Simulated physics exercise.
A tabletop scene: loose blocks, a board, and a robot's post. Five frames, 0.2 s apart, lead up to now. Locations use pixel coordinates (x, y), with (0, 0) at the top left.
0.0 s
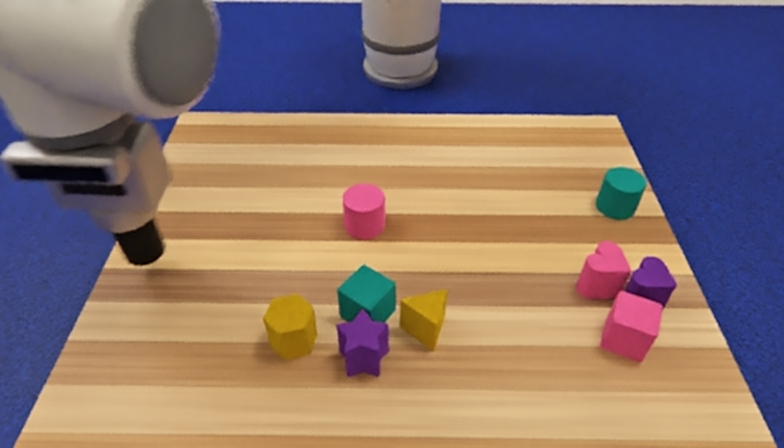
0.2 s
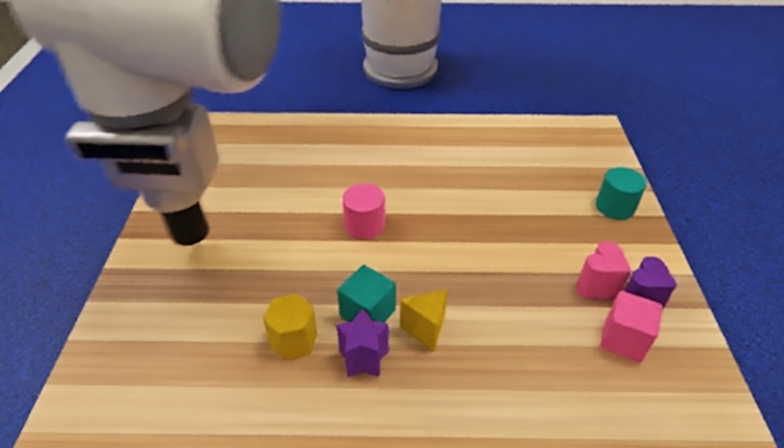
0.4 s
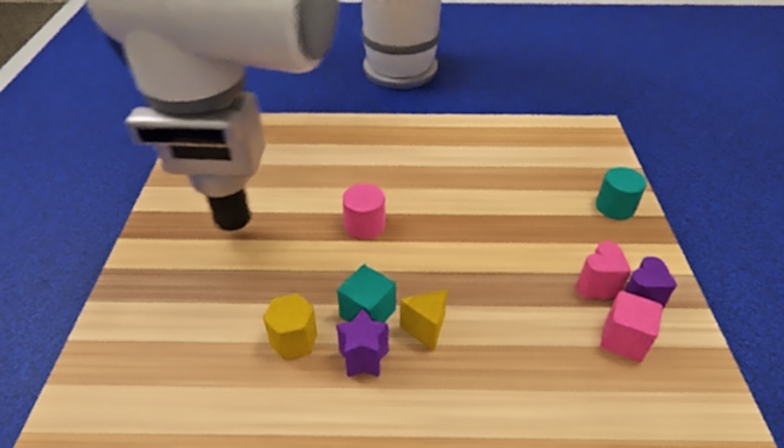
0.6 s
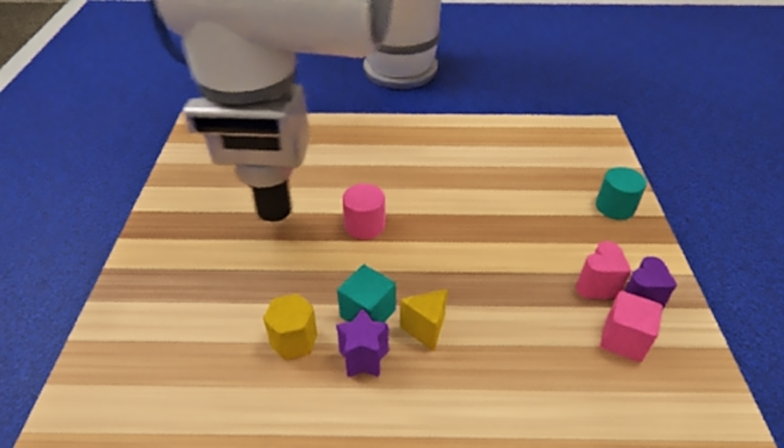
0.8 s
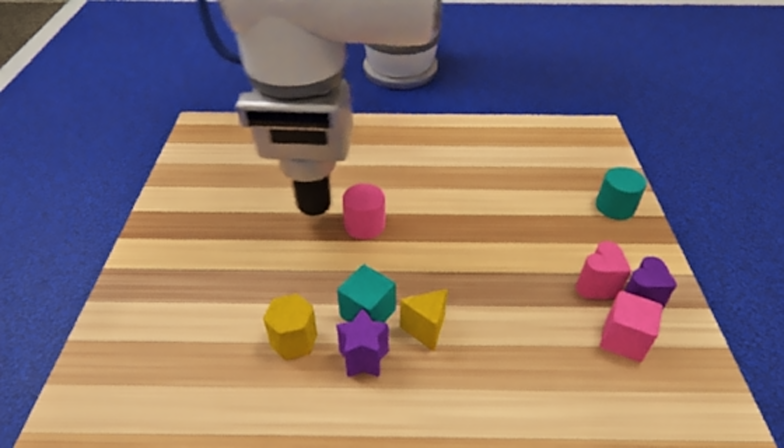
On a striped wooden board, a robot arm moves right toward the still pink cylinder.
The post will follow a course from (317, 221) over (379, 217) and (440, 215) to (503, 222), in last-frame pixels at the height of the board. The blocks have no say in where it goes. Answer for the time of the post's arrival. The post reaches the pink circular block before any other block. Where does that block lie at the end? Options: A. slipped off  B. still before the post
Choice A: Slipped off.
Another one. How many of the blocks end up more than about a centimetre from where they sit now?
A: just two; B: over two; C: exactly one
The answer is C.
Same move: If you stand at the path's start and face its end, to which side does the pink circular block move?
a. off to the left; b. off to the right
b (off to the right)
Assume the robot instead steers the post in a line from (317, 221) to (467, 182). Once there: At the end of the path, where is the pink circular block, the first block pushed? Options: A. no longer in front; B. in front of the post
My pick is A.
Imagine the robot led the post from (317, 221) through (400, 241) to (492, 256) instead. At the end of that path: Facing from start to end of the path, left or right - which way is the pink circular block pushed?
Left.
What follows on the original path. One third of the way, post at (379, 201); pink circular block at (414, 201).
Two thirds of the way, post at (442, 200); pink circular block at (459, 213).
At the end, post at (506, 206); pink circular block at (465, 217).
